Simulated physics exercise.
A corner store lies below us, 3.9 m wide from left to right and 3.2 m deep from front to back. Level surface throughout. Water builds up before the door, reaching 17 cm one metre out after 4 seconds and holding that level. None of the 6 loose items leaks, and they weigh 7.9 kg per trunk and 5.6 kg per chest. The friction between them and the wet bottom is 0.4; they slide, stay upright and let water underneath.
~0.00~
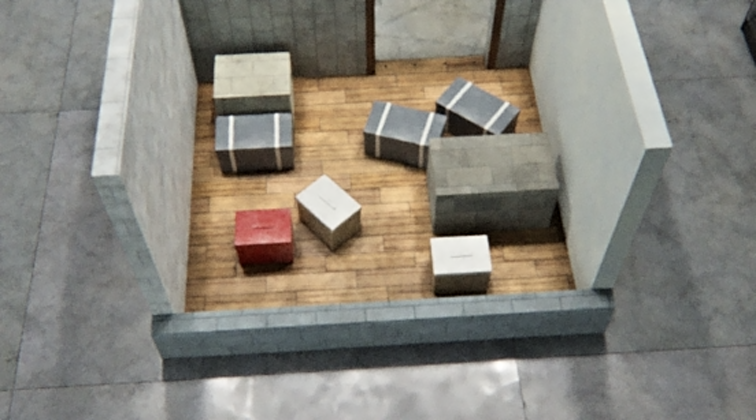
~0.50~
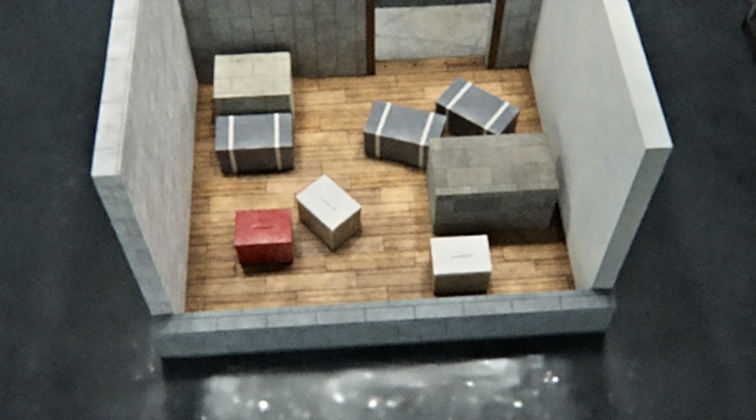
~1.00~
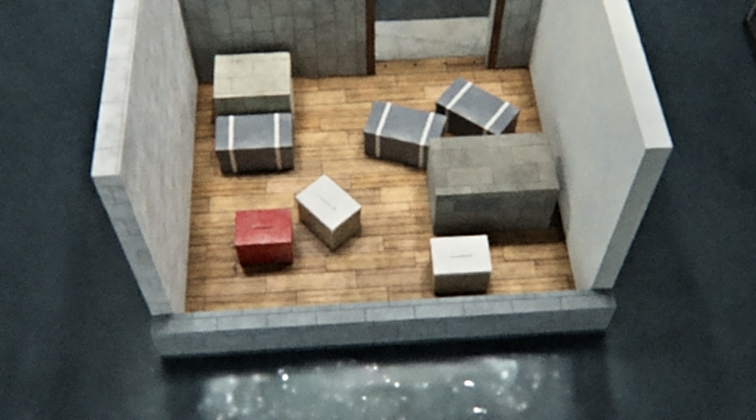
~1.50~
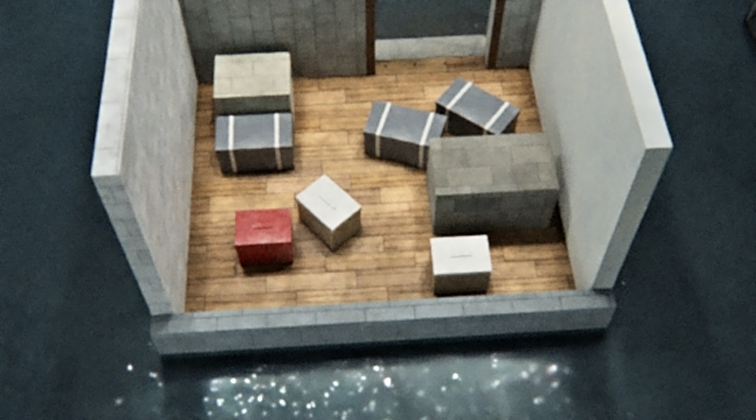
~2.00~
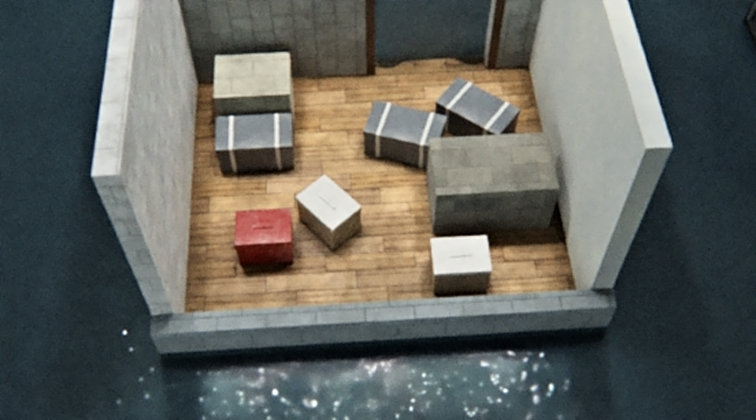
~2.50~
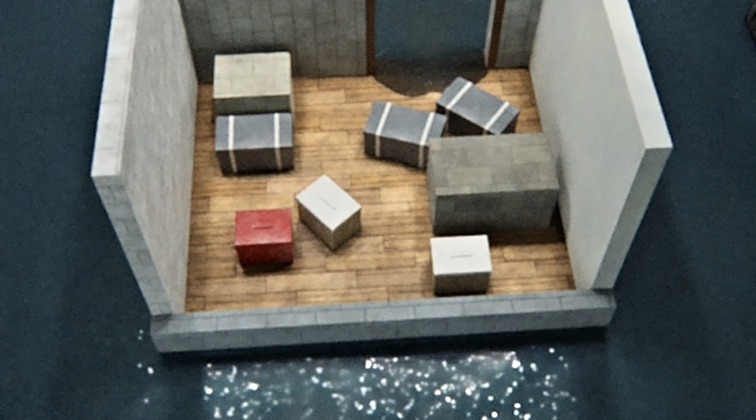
Dark water spread around a small open-topped room and rose behind its back doorway, then began creeping in over the wooden floor, while the red box and all the other boxes stayed still.
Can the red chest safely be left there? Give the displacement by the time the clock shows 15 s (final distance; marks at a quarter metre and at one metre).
Result: A modest displacement.
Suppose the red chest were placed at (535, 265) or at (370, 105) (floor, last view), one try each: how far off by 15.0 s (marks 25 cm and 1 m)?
Results in order: It remains near its start; it covers a small distance.
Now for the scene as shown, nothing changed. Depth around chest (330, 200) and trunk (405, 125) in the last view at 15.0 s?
Some 14 cm at the first, some 12 cm at the second.
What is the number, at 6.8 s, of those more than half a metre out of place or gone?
I make it 3 by then.
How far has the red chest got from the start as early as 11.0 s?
Roughly 60 centimetres by that point.
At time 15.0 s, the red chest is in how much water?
Near 15 cm deep.
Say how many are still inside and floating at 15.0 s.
6.
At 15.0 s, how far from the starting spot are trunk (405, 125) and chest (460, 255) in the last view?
Respectively 140 and 80 centimetres.
After 3.5 s the red chest is near (263, 226), 0.0 m from its start, aground; 0 afloat.
After 6.8 s the red chest is near (230, 273), 0.6 m from its start, aground; 3 afloat.
After 11.0 s the red chest is near (233, 270), 0.6 m from its start, afloat; 6 afloat.
After 15.0 s the red chest is near (279, 286), 0.8 m from its start, afloat; 6 afloat.
